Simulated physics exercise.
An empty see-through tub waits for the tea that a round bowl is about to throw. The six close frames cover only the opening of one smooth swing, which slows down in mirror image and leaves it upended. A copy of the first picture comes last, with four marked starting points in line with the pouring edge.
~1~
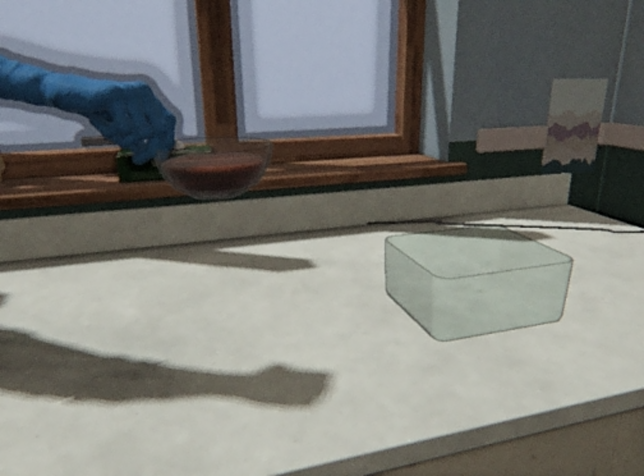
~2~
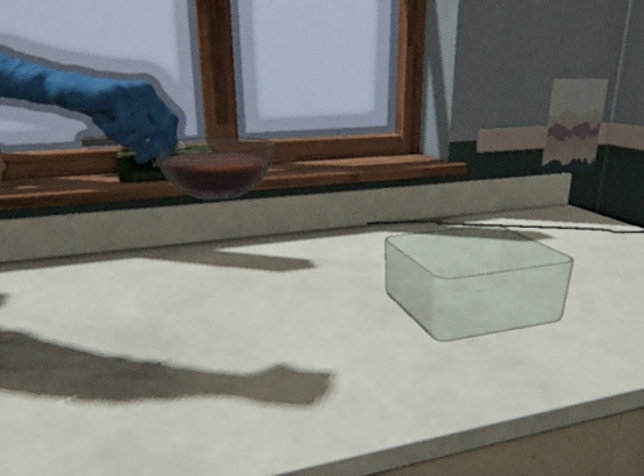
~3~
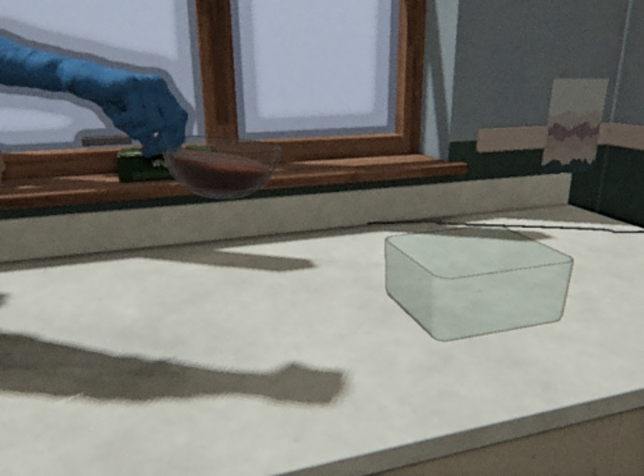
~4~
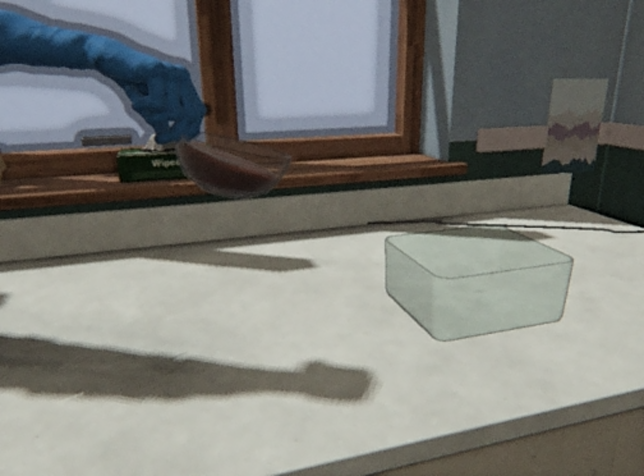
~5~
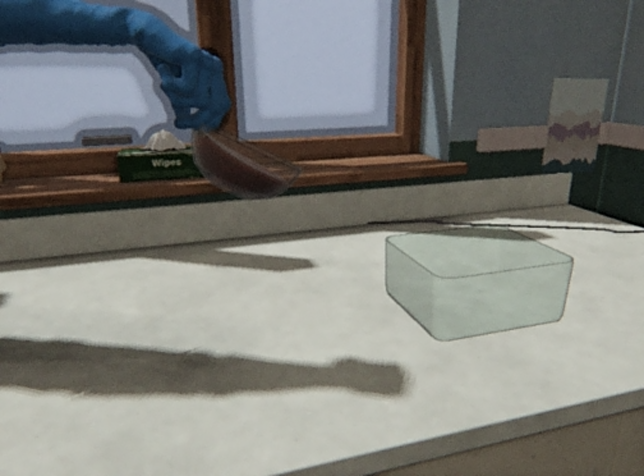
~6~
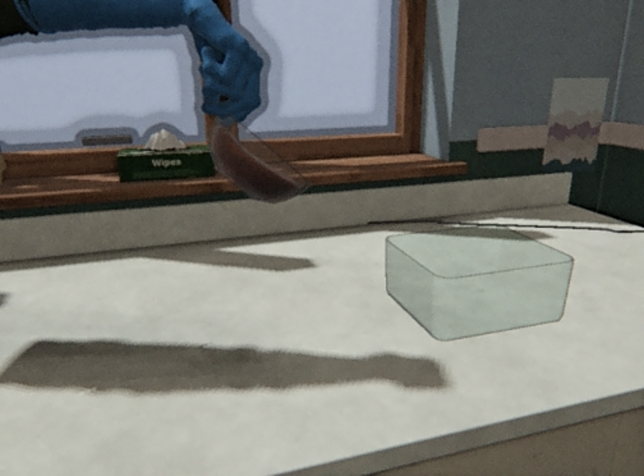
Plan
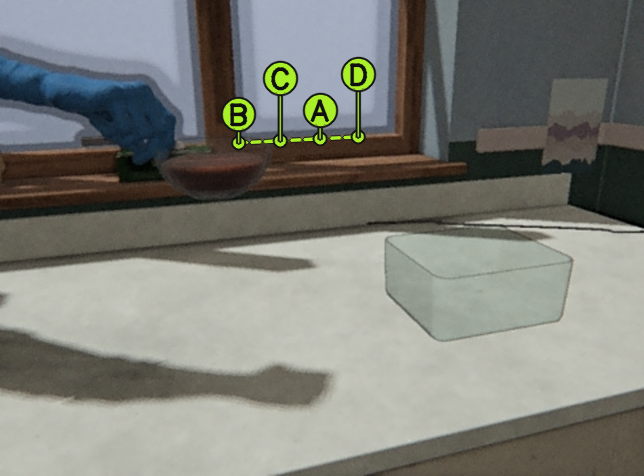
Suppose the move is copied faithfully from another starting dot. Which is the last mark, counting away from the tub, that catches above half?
The answer is spot A.
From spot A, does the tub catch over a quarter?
Yes.
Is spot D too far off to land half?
No, that is safe.
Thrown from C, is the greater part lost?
Yes, that goes wrong.
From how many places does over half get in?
Two of them.
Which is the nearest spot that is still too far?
C.
In lime, A at (320, 138); B at (238, 142); C at (280, 140); D at (358, 136).
For spot A, about 76 % lands in the tub, 11 % falls short and 13 % goes beside or beyond.
For spot B, about 0 % lands in the tub, 98 % falls short.
For spot C, about 7 % lands in the tub, 88 % falls short and 4 % goes beside or beyond.
For spot D, about 70 % lands in the tub, 5 % falls short and 24 % goes beside or beyond.
